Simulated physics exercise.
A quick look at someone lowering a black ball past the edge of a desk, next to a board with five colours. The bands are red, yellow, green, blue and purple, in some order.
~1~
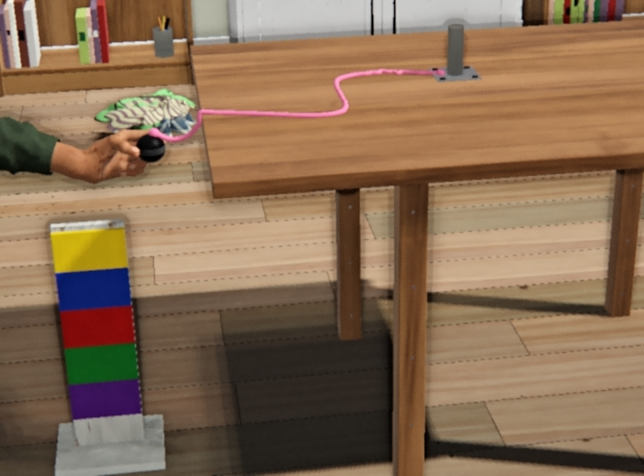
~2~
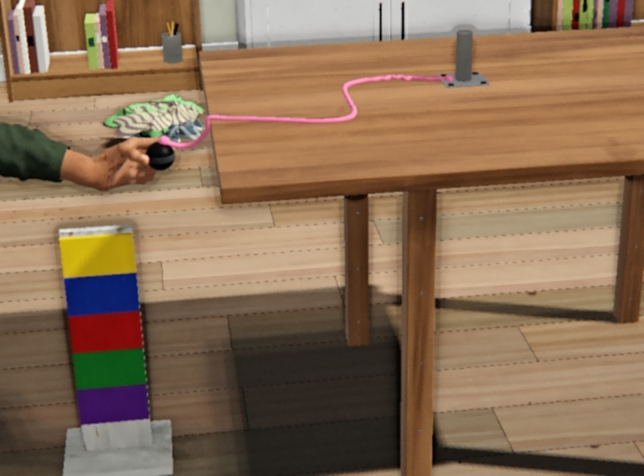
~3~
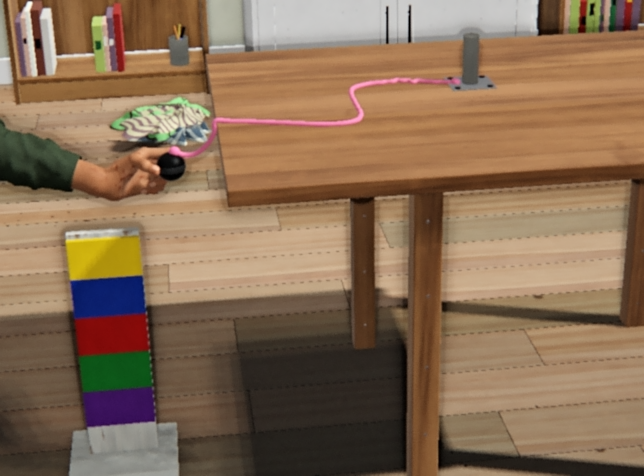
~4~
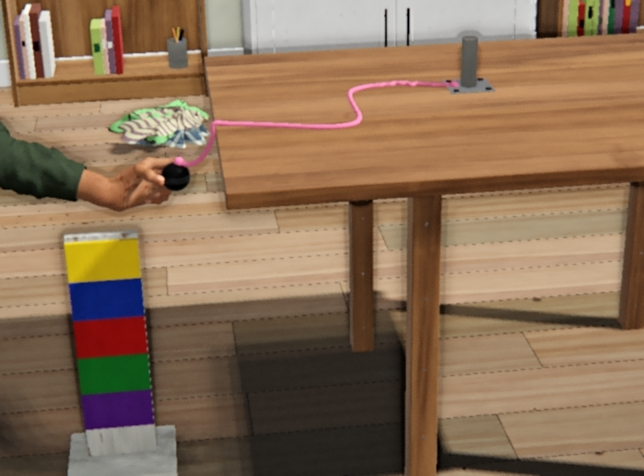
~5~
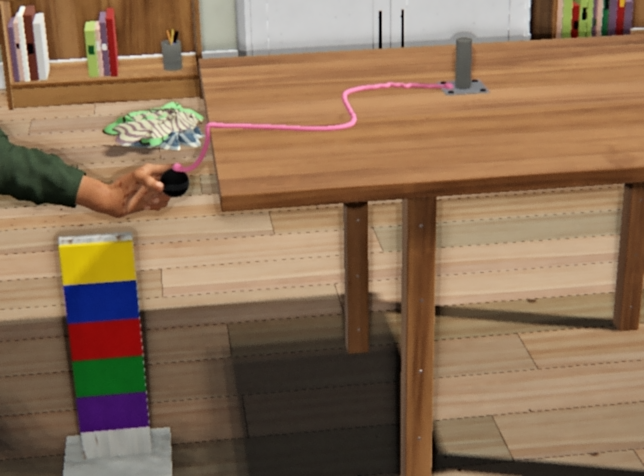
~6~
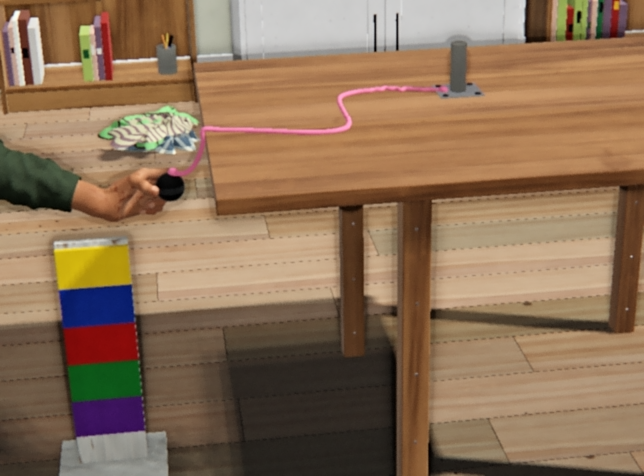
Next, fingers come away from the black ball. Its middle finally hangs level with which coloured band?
With the blue band.
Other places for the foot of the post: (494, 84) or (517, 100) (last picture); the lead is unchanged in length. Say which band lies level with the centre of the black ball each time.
Answer, in order: Yellow, yellow.
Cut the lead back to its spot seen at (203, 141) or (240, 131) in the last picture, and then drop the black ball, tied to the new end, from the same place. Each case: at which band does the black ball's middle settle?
Per try - 1: Yellow; 2: No band.
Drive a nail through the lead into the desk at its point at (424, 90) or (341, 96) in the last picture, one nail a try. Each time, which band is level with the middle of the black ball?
Going through them one at a time, the answers are blue; blue.
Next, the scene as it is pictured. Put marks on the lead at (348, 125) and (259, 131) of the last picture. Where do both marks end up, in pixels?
The first settles around (247, 117), the second around (204, 177).
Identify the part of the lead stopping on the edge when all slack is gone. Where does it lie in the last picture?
It's the piece you see at (312, 133).
Early on, ball near (195, 292); level with blue.
Midway, ball near (224, 282); level with blue.
Near the end, ball near (210, 295); level with blue.
Finally, ball near (209, 296); level with blue. The blue one.
